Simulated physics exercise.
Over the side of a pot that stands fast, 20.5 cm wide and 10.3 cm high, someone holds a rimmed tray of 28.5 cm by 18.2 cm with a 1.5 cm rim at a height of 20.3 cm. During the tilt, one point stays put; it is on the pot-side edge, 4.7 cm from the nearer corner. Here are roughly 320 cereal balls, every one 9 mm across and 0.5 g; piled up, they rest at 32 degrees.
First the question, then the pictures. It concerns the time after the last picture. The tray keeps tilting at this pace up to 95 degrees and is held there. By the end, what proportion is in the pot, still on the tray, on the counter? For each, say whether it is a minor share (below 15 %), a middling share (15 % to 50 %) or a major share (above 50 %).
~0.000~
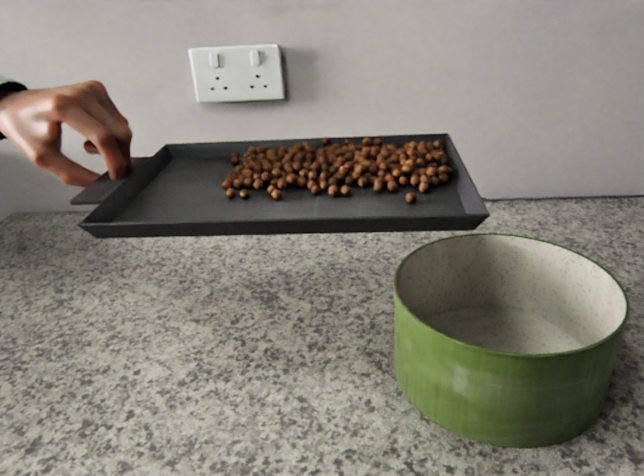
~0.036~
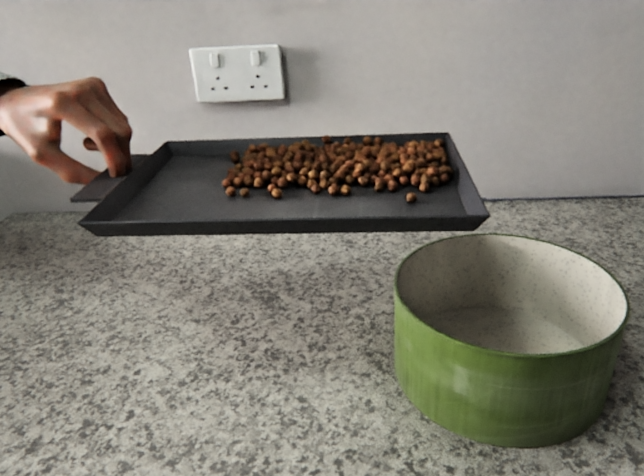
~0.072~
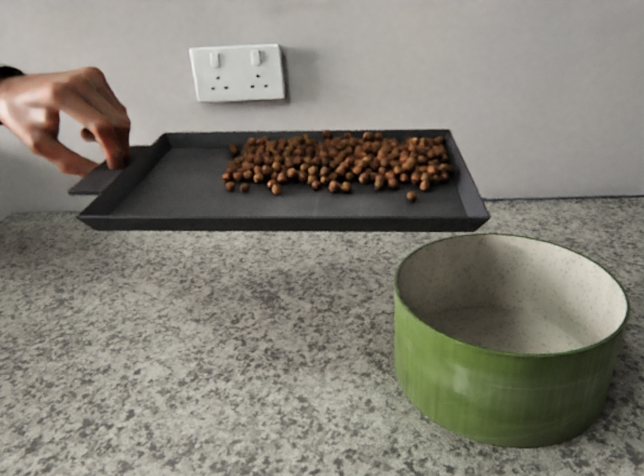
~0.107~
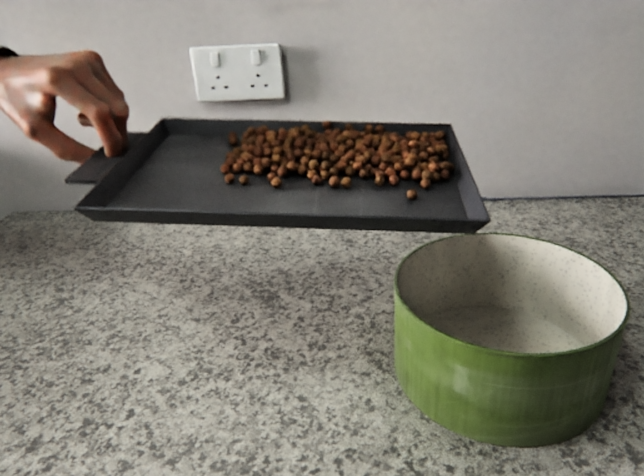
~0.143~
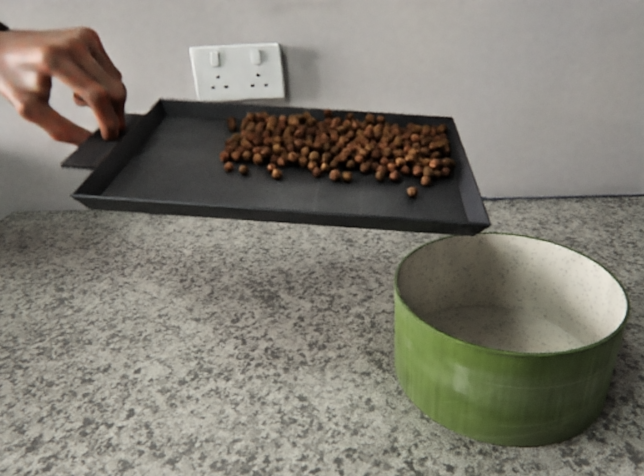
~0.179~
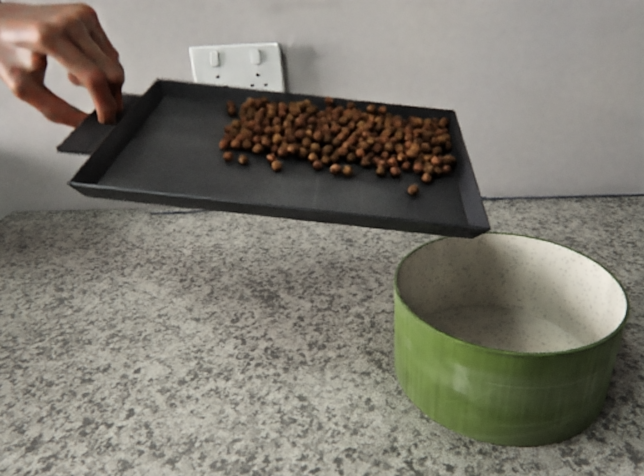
I expect this. Pot - a middling share. Left on the tray - a minor share. Counter - a major share.
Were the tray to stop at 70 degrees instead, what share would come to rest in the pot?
In that case some 25 per cent.
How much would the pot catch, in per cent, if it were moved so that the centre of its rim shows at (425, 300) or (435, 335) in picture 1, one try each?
Estimates: 50 % and 95 %, in that order.
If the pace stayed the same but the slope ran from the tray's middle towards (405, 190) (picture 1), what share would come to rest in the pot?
About 90 per cent.
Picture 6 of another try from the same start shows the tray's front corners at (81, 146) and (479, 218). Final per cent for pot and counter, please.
Pot 55; counter 45.
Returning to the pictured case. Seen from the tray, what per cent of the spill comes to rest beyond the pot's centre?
Near 40 in a hundred.
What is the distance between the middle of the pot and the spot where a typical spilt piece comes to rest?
About 20 centimetres.
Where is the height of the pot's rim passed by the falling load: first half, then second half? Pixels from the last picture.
I'd mark about (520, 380) for the first half, then (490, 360) for the second.
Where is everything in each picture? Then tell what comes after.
In the first frame, tray tilt 0 degrees, front corners at (93, 220) and (475, 210); middle of the pieces at (343, 161); pot at (505, 283).
In the second frame, tray tilt 1 degrees, front corners at (93, 218) and (476, 211); middle of the pieces at (343, 160).
In the third frame, tray tilt 2 degrees, front corners at (91, 212) and (476, 212); middle of the pieces at (343, 156).
In the fourth frame, tray tilt 5 degrees, front corners at (89, 203) and (477, 215), lowest corner right front; middle of the pieces at (344, 149).
In the fifth frame, tray tilt 9 degrees, front corners at (86, 191) and (477, 218), lowest corner right front; middle of the pieces at (345, 140).
In the sixth frame, tray tilt 13 degrees, front corners at (83, 178) and (477, 221), lowest corner right front; middle of the pieces at (346, 131); pot at (505, 282). Its pace works out near 115 degrees a second.
After 0.53 s, tilt 53 degrees; the tray holds 100 %, the pot 0 %.
After 0.77 s, tilt 80 degrees; the tray holds 25 %, the pot 10 %.
After 1.11 s, tilt 95 degrees; the tray holds 0 %, the pot 30 %.
In the end, at 1.6 s, pot 30 %, tray 0 %, counter 70 %.
